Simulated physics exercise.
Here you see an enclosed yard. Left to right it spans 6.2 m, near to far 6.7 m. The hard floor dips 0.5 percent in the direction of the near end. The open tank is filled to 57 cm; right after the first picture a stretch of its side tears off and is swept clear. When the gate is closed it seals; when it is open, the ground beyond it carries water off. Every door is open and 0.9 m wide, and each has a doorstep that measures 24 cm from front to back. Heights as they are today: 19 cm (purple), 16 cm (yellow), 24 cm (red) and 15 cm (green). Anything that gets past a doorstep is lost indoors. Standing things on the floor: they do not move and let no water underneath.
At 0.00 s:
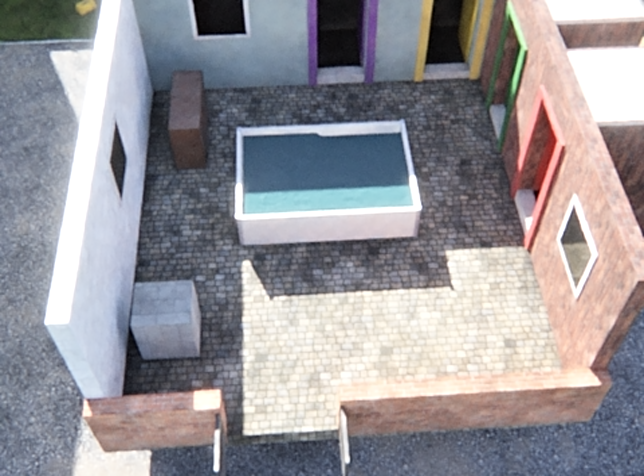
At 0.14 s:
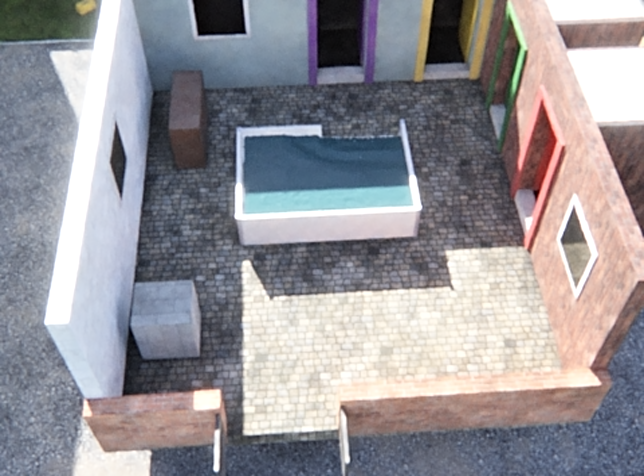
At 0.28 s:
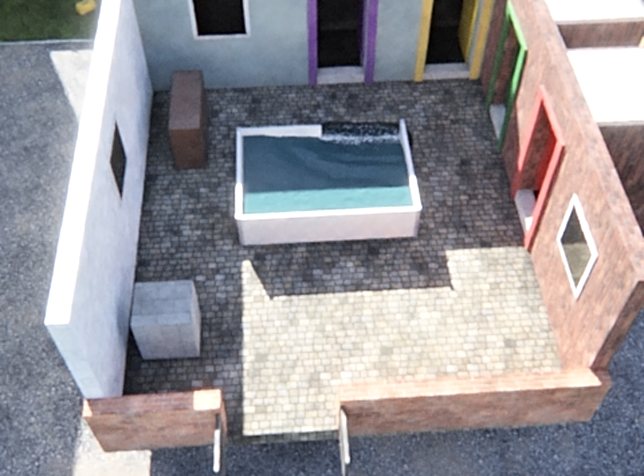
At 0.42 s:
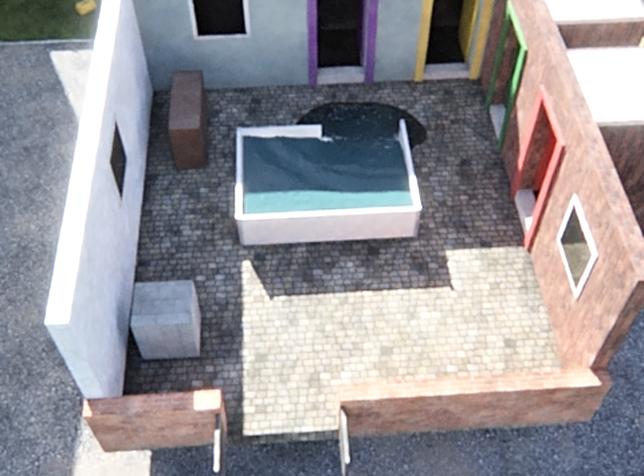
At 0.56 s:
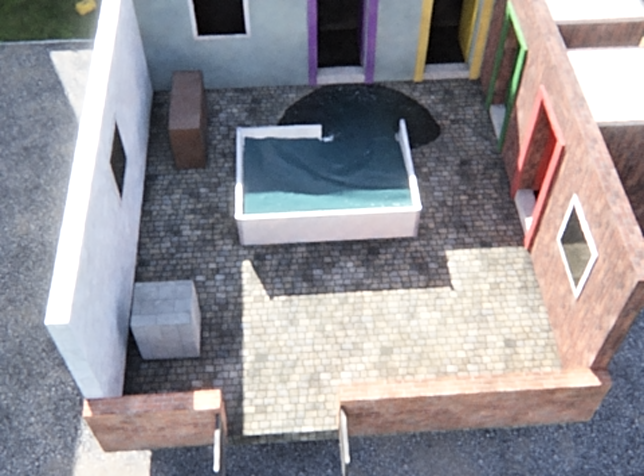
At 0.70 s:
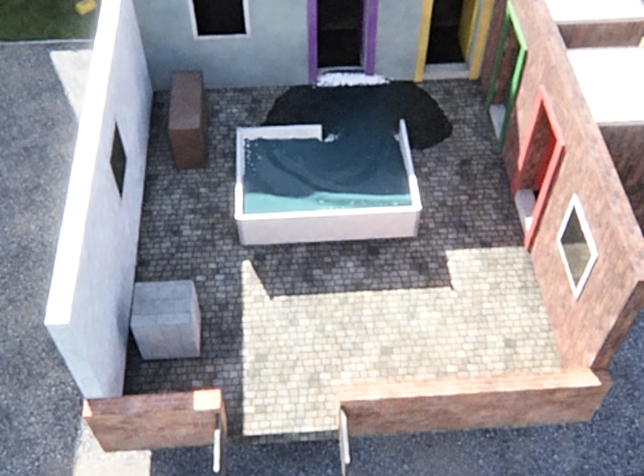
Water in an open white tank in a walled yard poured out through a gap in its far side, then spread in a dark, widening pool across the paving to the purple doorway's step.
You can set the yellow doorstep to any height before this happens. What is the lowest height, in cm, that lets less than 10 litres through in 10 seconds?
About 27 cm.
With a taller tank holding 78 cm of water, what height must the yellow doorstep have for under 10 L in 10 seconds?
Then a height close to 38 cm.
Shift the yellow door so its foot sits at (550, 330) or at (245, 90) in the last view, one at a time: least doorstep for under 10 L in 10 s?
First place around 7.5 cm, second around 6.5 cm.
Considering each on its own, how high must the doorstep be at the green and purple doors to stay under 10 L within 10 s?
About 14.0 cm at green and about 33 cm at purple.
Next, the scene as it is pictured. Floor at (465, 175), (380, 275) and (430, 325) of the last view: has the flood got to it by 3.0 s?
In order: Soaked, untouched, untouched.
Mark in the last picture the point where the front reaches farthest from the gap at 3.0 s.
The tip of the flood lies near (154, 92).
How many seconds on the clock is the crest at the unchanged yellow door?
I'd say near 2.4 seconds.
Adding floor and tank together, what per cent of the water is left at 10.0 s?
Roughly 88 percent of the water remains.
After 1.4 s water covers 15 % of the floor, deepest (38 cm) near (364, 83); 15 cm at the yellow door, 0 litres in over its 16 cm doorstep.
After 3.0 s water covers 35 % of the floor, deepest (34 cm) near (477, 78); 26 cm at the yellow door, 30 litres in over its 16 cm doorstep.
After 10.0 s water covers 95 % of the floor, deepest (10 cm) near (153, 99); 8 cm at the yellow door, 71 litres in over its 16 cm doorstep.
At the yellow door as built, the water arrived by 1.1 s and peaked near 26 cm at 2.4 s.
Run again over the same 10 s with other heights there, 25 litres in over 22 cm, 5 litres over 29.5 cm. The limit of 10 litres is kept from about 27 cm up.
